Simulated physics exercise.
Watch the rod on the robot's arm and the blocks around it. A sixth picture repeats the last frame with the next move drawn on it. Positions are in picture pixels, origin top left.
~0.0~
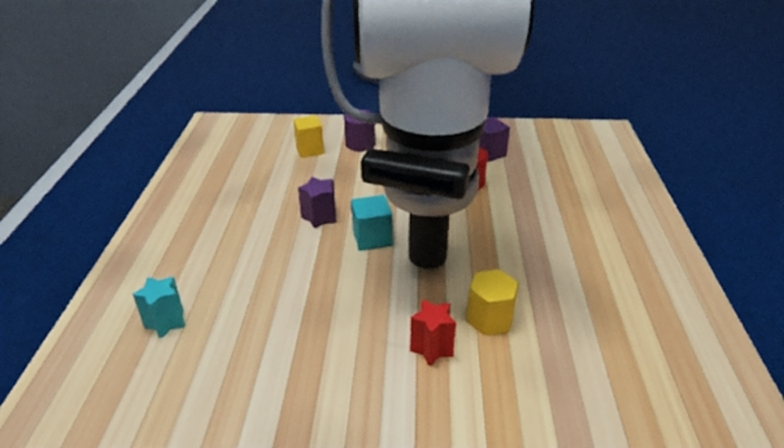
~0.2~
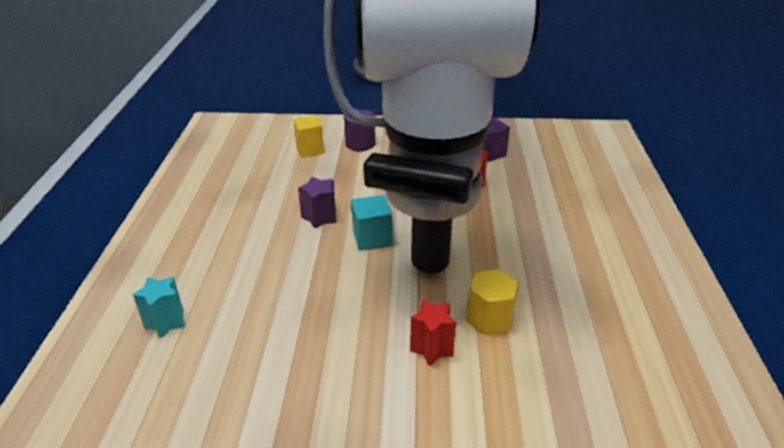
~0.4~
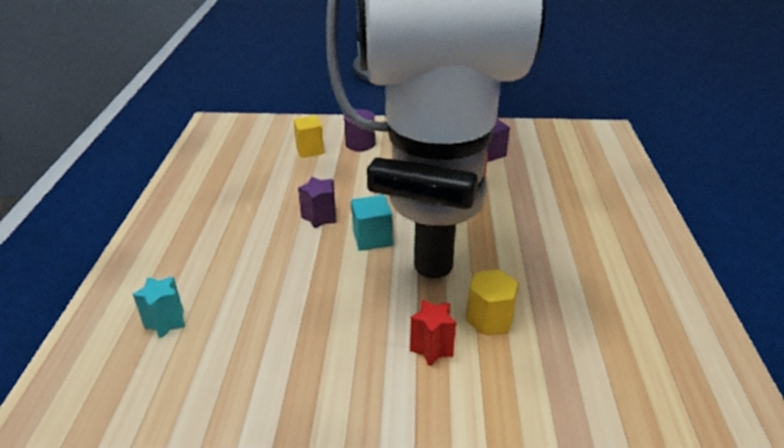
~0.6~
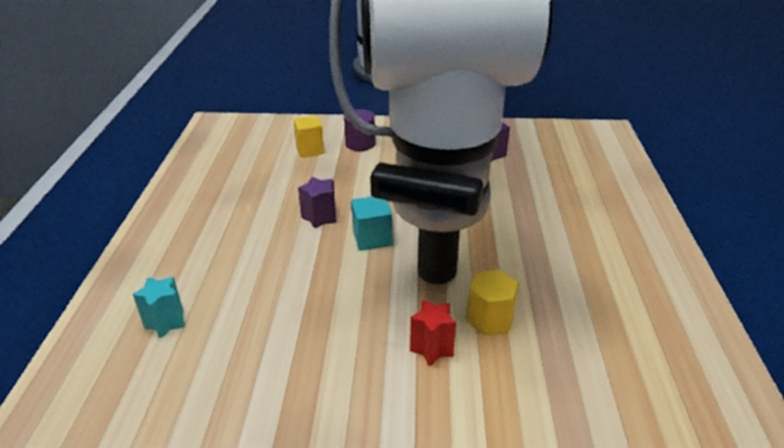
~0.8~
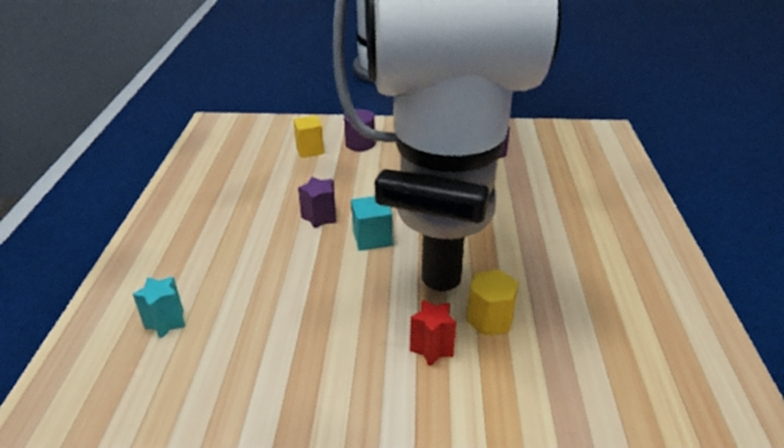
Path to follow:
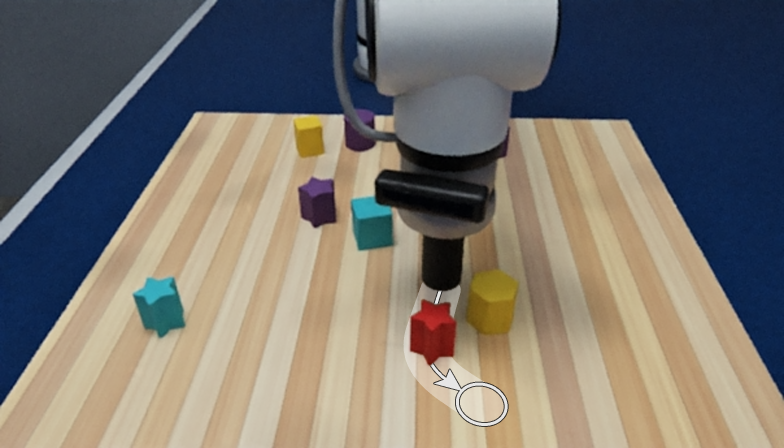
On a striped wooden tabletop, a robot arm's black rod inches toward the red star and yellow six-sided blocks, all blocks staying still.
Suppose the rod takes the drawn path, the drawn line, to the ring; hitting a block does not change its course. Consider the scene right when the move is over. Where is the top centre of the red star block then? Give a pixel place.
The centre of its top face lies at (457, 394).
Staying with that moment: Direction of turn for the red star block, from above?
Seen from above, its turn is clockwise.
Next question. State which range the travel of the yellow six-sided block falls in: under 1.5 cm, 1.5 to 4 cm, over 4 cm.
Displacement: Within 1.5 cm.
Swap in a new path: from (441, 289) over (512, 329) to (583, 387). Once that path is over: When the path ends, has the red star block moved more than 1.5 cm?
Going by the path, no.
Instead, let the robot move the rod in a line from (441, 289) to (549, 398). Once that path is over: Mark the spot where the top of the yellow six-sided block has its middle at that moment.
Pixel (579, 330).
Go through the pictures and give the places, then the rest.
Rod's lower end (428, 257); red star block (434, 314); yellow six-sided block (494, 284), in the first picture.
Rod (430, 261); blocks still, in the second picture.
Rod (433, 266); blocks still, in the third picture.
Rod (437, 271); blocks still, in the fourth picture.
Rod (441, 278); red star block (434, 314); yellow six-sided block (494, 284), in the fifth picture.
Drawn move, from (441, 289) through (429, 326) and (435, 368) to (482, 404).
The first path, step by step. One third of the way, rod (429, 316); red star block (434, 321).
Two thirds of the way, rod (436, 358); red star block (441, 368).
At the end, rod (483, 392); red star block (457, 394), turned 35° clockwise; yellow six-sided block still.
